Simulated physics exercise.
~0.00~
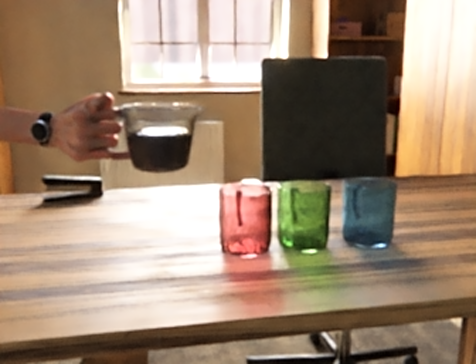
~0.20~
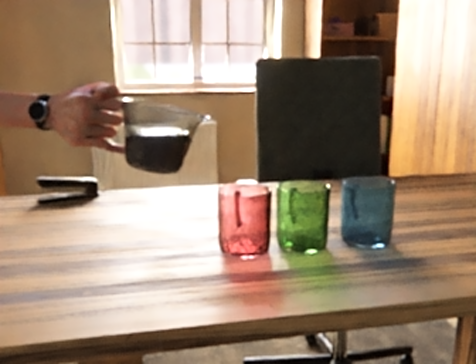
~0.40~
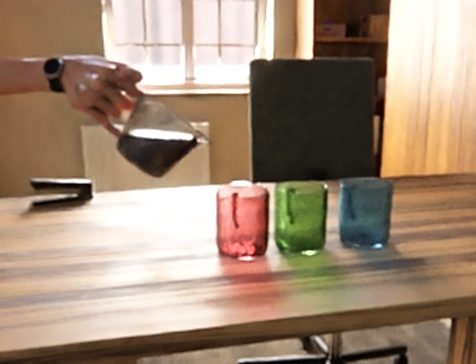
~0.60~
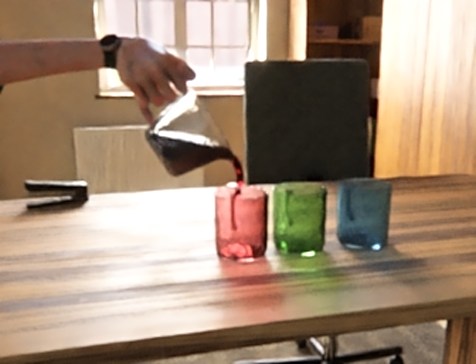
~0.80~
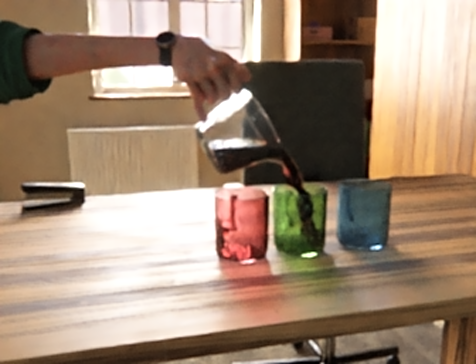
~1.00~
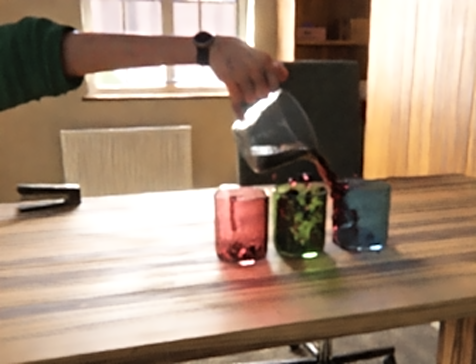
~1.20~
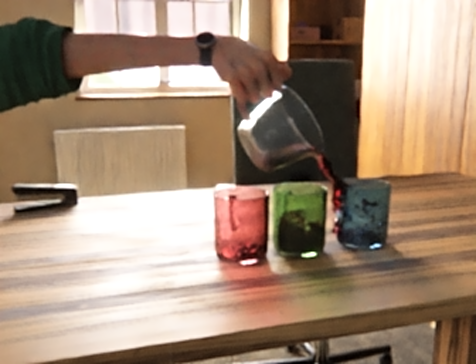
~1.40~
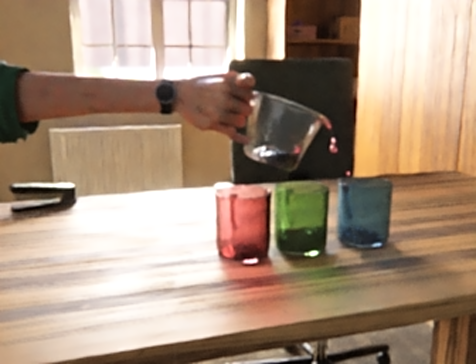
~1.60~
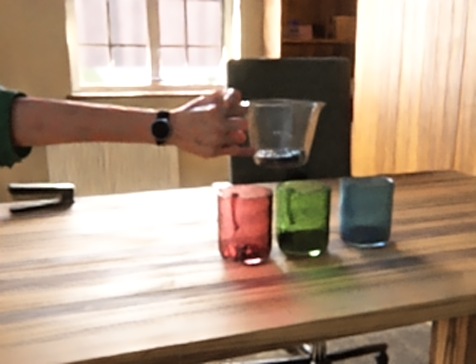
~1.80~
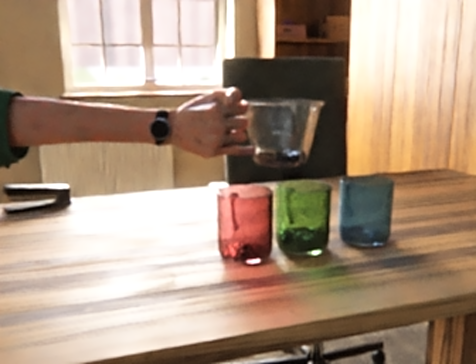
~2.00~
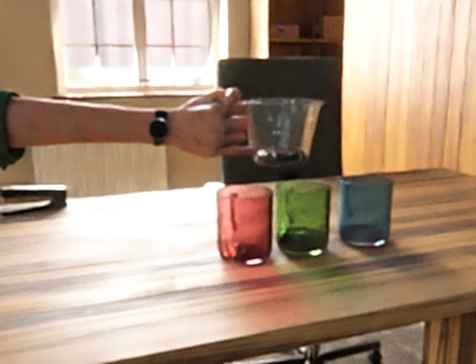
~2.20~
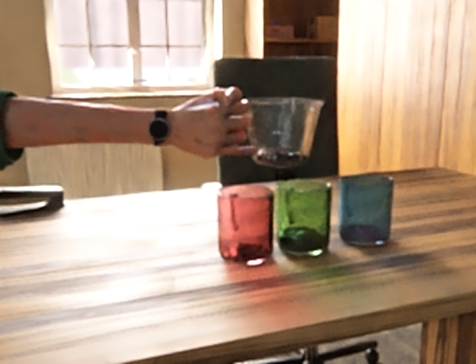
We see a hand tip a glass measuring jug of dark red wine and carry it rightwards over red, green and blue mugs on a wooden table, pouring as it goes. The hand then rights the jug, holding it nearly empty above the mugs.
